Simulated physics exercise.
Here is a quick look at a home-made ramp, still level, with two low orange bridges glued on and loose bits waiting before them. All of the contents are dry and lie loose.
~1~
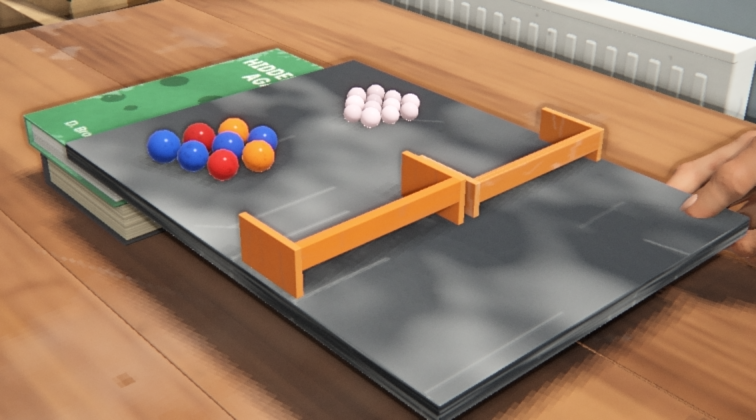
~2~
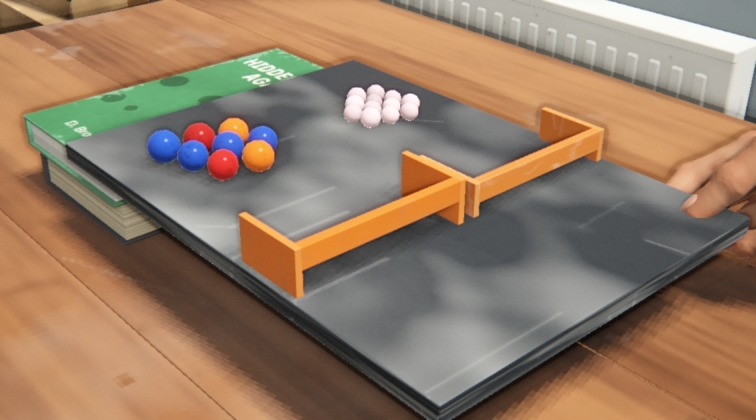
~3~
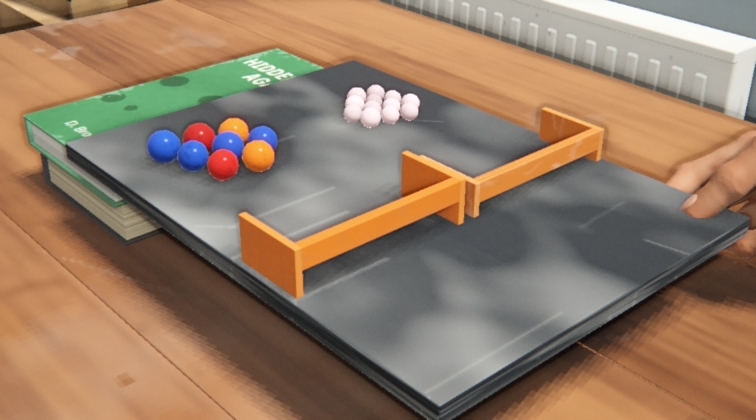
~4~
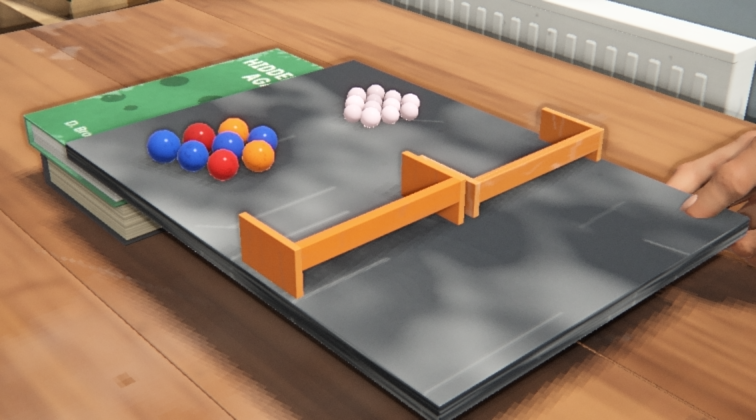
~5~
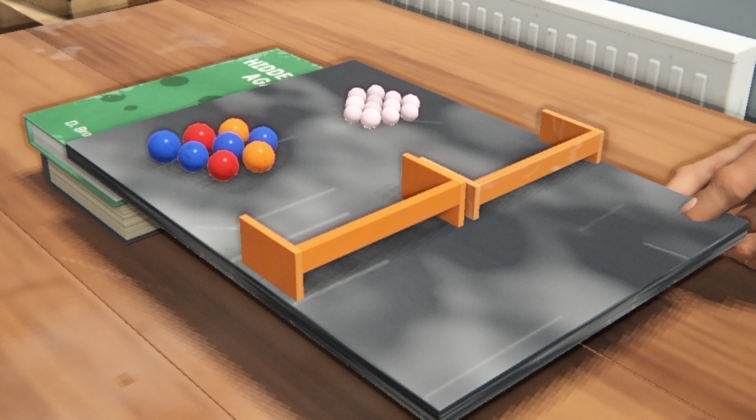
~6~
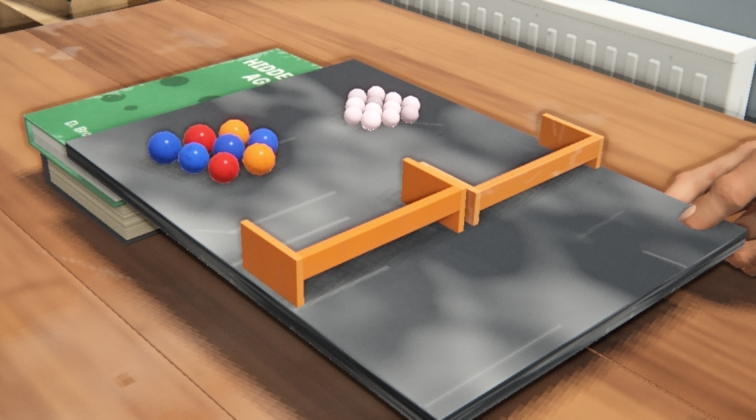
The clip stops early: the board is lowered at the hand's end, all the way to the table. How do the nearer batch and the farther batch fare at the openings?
Outcome: The nearer batch is caught; the farther batch is caught.
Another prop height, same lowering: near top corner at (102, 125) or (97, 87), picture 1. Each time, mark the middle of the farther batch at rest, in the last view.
First try: (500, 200); second try: (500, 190).
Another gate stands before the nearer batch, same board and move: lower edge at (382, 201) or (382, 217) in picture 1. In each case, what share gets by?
I'd say around 100 in a hundred, and around 100 in a hundred after that.
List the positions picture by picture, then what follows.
Held end of the board (439, 396), level; book pile (208, 117), low, a small part of the board's length; nearer batch (228, 148), a few gumballs; farther batch (391, 107), a few sugar pearls; nearer gate (382, 221), its slot lower than a piece; farther gate (539, 163), its slot lower than a piece, in the first picture.
Held end of the board (439, 396), level; farther batch (391, 107), in the second picture.
Held end of the board (439, 396), level; nearer batch (228, 148), in the third picture.
Held end of the board (439, 396), level; farther batch (391, 107), in the fourth picture.
Held end of the board (439, 400), level; nearer batch (228, 148), in the fifth picture.
Held end of the board (439, 409), down by 1°; book pile (208, 117); nearer batch (229, 150), not moving; farther batch (392, 109), not moving; nearer gate (383, 230); farther gate (539, 171), in the sixth picture.
Then, 0.39 s later than the last frame, board sloping at 8°; nearer batch on its way down; farther batch on its way down.
Then, 0.74 s later than the last frame, board resting at 11°; nearer batch has reached its gate; farther batch has reached its gate.
When it is over, board resting at 11°; nearer batch gathered behind its gate; farther batch gathered behind its gate.
